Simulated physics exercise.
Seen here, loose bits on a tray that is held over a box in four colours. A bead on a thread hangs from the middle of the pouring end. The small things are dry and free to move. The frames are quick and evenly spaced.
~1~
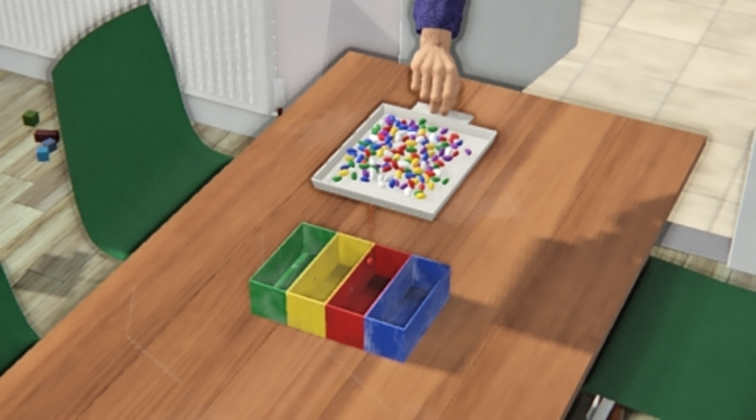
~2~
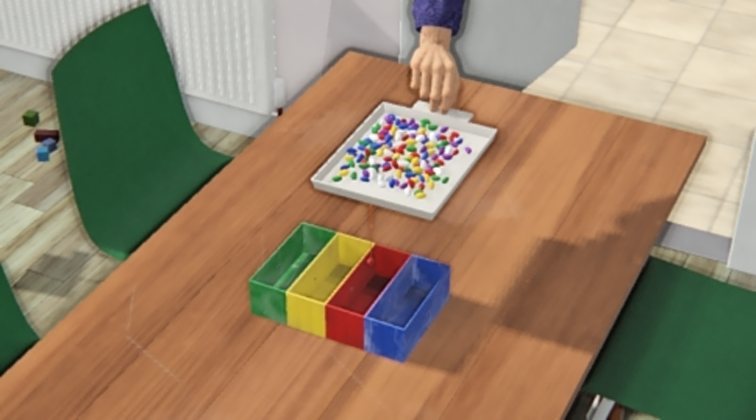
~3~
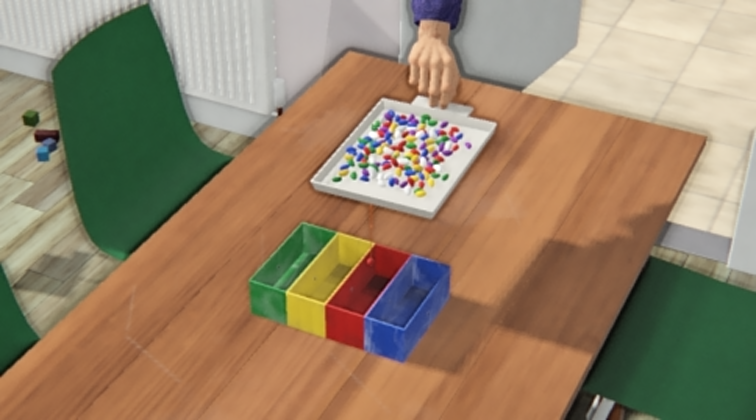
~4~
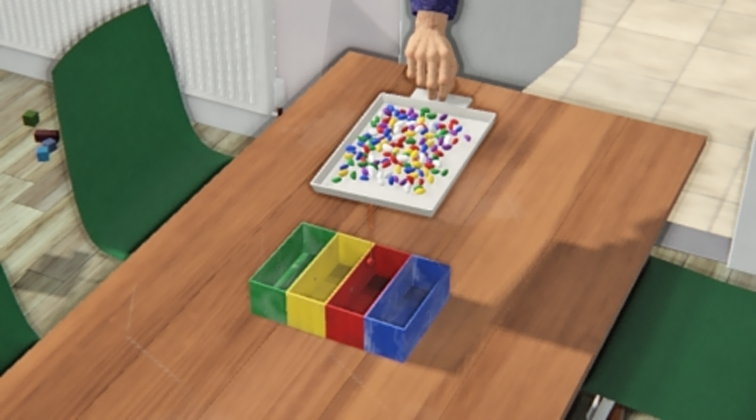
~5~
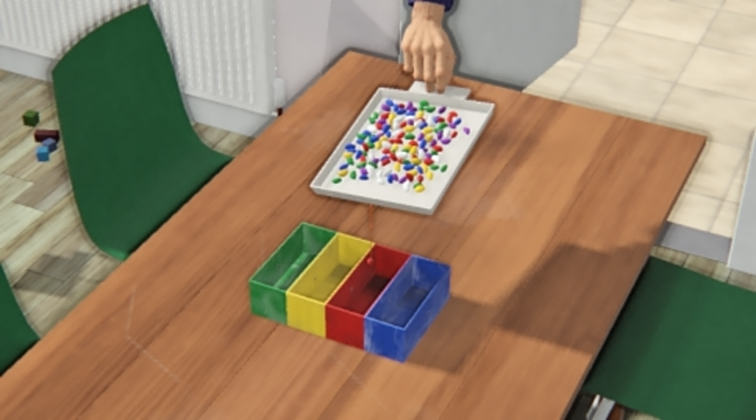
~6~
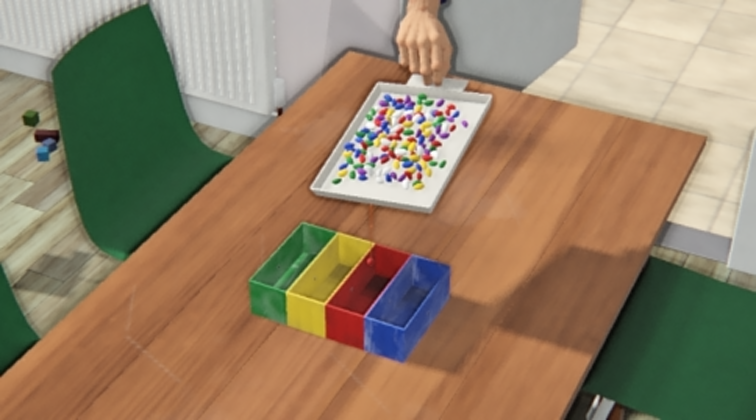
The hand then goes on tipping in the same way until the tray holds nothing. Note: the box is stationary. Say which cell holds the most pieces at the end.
At the end the yellow cell holds the most.
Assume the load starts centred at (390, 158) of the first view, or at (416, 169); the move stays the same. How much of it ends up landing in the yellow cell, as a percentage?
Respectively 60 and 60 per cent.
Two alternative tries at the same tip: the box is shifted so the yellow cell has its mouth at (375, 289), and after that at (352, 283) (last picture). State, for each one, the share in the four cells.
About 40 per cent, then about 80 per cent.
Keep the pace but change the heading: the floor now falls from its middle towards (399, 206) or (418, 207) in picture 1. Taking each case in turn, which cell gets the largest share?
Blue, then that blue cell.
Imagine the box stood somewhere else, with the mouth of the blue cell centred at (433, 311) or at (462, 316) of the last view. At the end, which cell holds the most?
First: Green. Second: Green.
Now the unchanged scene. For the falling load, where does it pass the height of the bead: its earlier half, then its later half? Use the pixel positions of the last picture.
The first part passes (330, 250); everything after passes (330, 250).
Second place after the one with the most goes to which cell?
Second place goes to the green cell.
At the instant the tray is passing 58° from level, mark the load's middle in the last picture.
Somewhere near pixel (358, 149).
Soon after the last picture, tray tipped steeply; all on the tray.
A little later, tray tipped right over; nearly all on the tray; a stray few in the yellow cell; a stray few falling or outside the box.
Later still, tray tipped past a quarter turn; about half in the yellow cell; about a third in the green cell; a small part in the red cell; a stray few falling or outside the box.
At rest, tray tipped past a quarter turn; about half in the yellow cell; about a third in the green cell; a small part in the red cell; none in the blue cell; a stray few outside the box.
